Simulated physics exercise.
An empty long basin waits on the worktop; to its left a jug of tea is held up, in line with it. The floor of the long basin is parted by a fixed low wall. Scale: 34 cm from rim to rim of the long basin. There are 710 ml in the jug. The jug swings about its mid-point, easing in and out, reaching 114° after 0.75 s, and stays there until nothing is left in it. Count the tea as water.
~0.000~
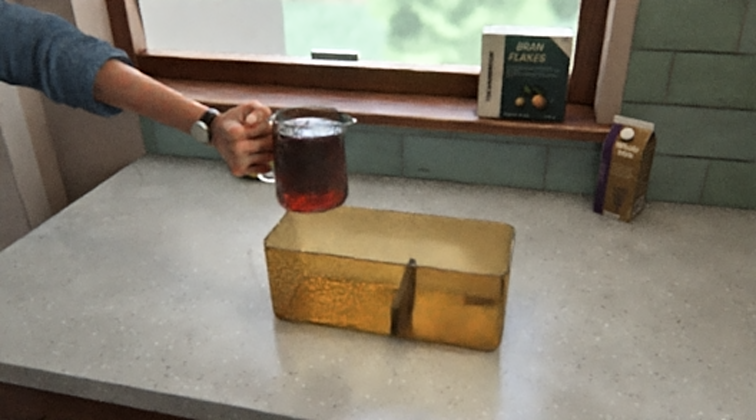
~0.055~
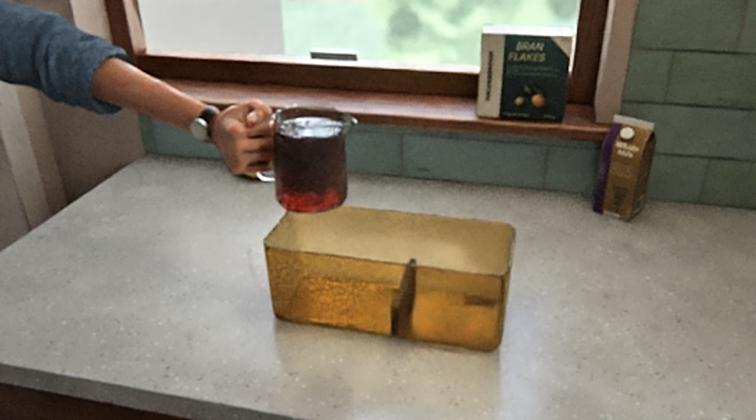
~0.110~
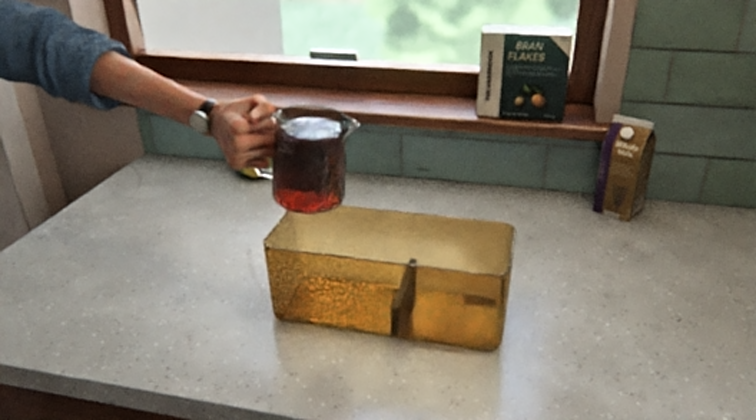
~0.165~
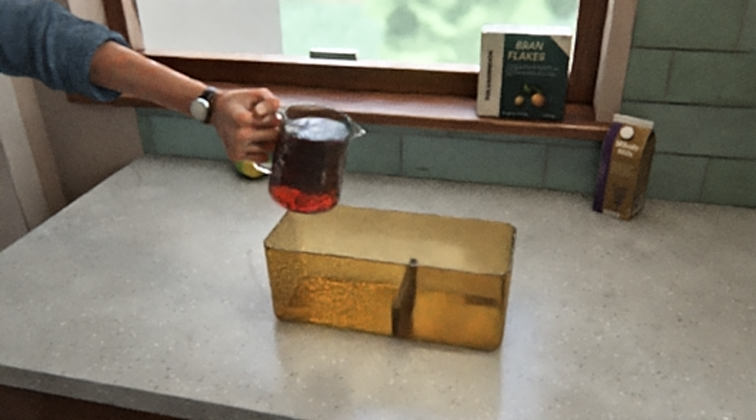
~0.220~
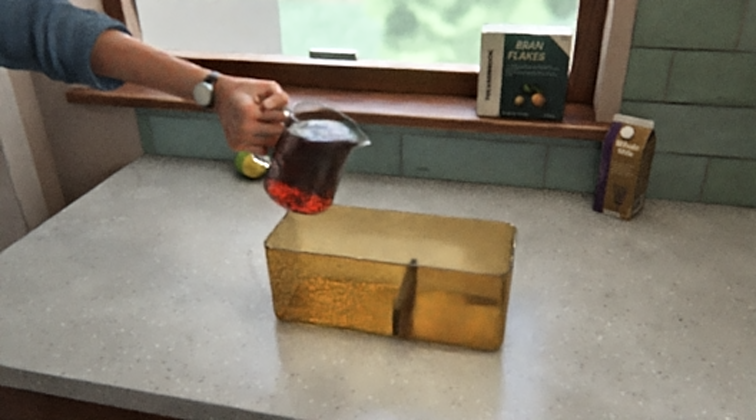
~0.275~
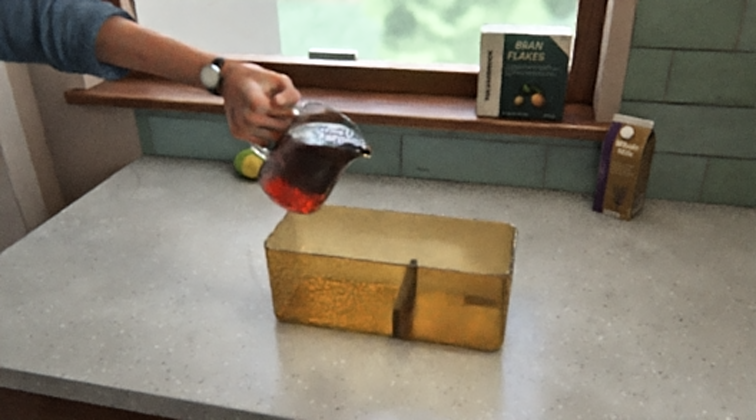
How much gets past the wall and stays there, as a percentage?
The far part has some 30 per cent.
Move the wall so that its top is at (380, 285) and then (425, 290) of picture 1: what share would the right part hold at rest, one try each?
In turn about 85 and 10 per cent.
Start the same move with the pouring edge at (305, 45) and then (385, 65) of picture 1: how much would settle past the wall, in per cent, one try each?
First 5, then 90 per cent.
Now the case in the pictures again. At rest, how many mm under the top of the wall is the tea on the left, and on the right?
Some 28 mm on the left and 38 mm on the right.
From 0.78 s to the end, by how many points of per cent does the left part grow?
Some 20 per cent.
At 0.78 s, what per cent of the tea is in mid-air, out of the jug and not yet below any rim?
Near 8 in a hundred.
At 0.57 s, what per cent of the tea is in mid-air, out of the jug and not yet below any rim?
Some 18 per cent.
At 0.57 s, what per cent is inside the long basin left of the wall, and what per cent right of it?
Near 7 on the left, 14 on the right.
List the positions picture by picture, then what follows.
Tilt 0°; pouring edge (355, 121); surface from (279, 126) to (343, 130); the long basin's rim runs from (279, 223) to (512, 250); the wall's top is at (404, 282), in the first picture.
Tilt 2°; pouring edge (356, 122); surface from (280, 125) to (343, 131), in the second picture.
Tilt 6°; pouring edge (359, 126); surface from (282, 125) to (345, 132), in the third picture.
Tilt 13°; pouring edge (364, 133); surface from (283, 130) to (351, 134), in the fourth picture.
Tilt 23°; pouring edge (369, 143); surface from (281, 143) to (360, 138), in the fifth picture.
Tilt 34°; pouring edge (372, 155); surface from (276, 148) to (367, 145); 1 per cent is over the edge, in the sixth picture.
Then, 0.57 s in, the tilt is 98° and 61 per cent is still to pour, 7 is left of the wall and 13 right of it.
Then, 0.78 s in, the tilt is 114° and 14 per cent is still to pour, 50 is left of the wall and 28 right of it.
Then, 1.01 s in, the tilt is 114° and 1 per cent is still to pour, 67 is left of the wall and 30 right of it.
Then, 1.25 s in, the tilt is 114° and 0 per cent is still to pour, 69 is left of the wall and 30 right of it.
Finally, 69 per cent lies left of the wall, 30 right of it and 1 outside.
